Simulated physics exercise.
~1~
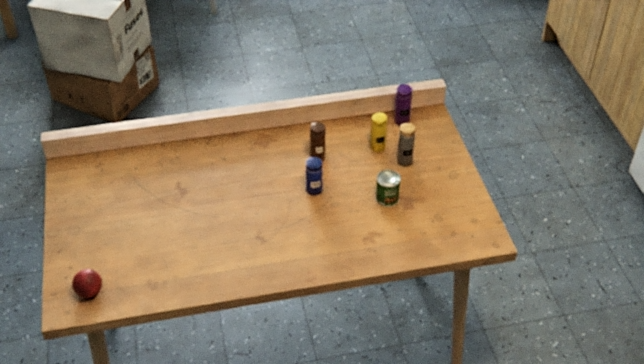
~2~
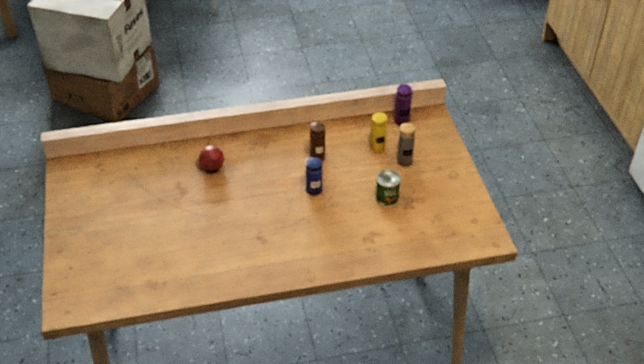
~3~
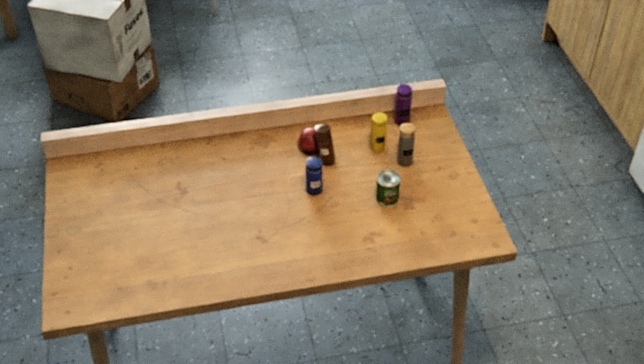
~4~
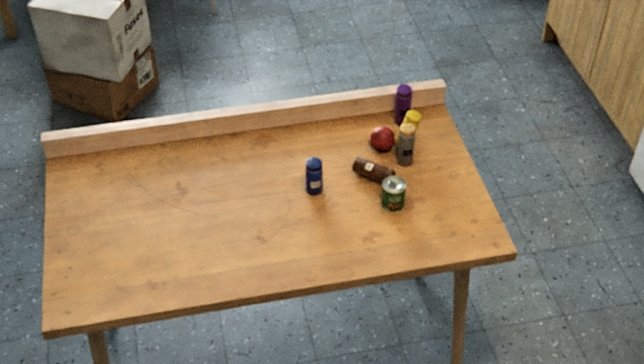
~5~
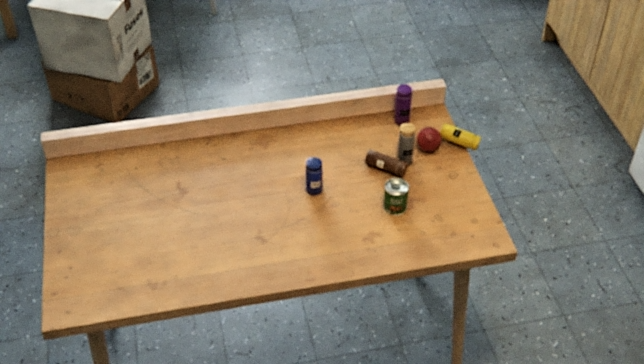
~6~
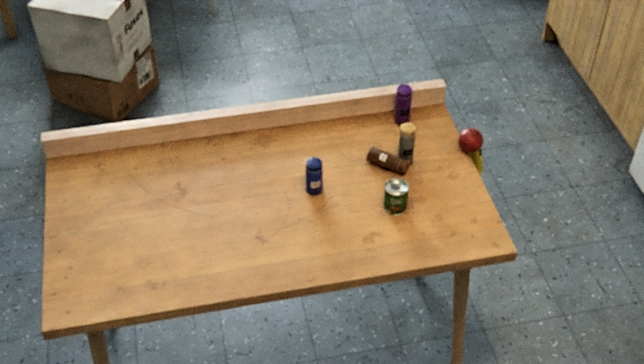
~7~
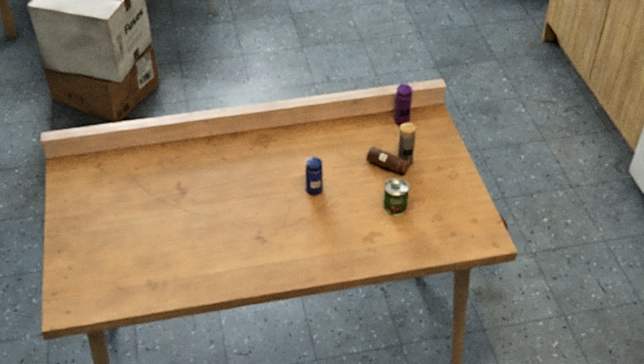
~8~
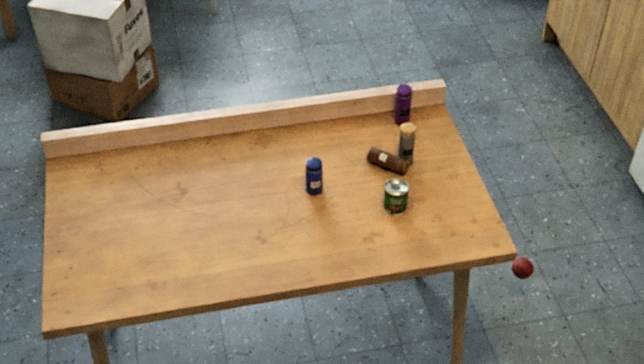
A red ball rolls from the near left corner of a wooden table, seen from above in a grey-tiled room, up toward the raised strip along the far edge. Blue, brown, yellow, grey and purple shakers and a green tin stand toward the right. The ball turns right along the strip and knocks over the brown shaker, which nudges the tin slightly. It then topples the yellow shaker, and both go off the right edge. Finally the ball reappears beyond the near right corner, the brown shaker lies on its side, and the others remain upright.
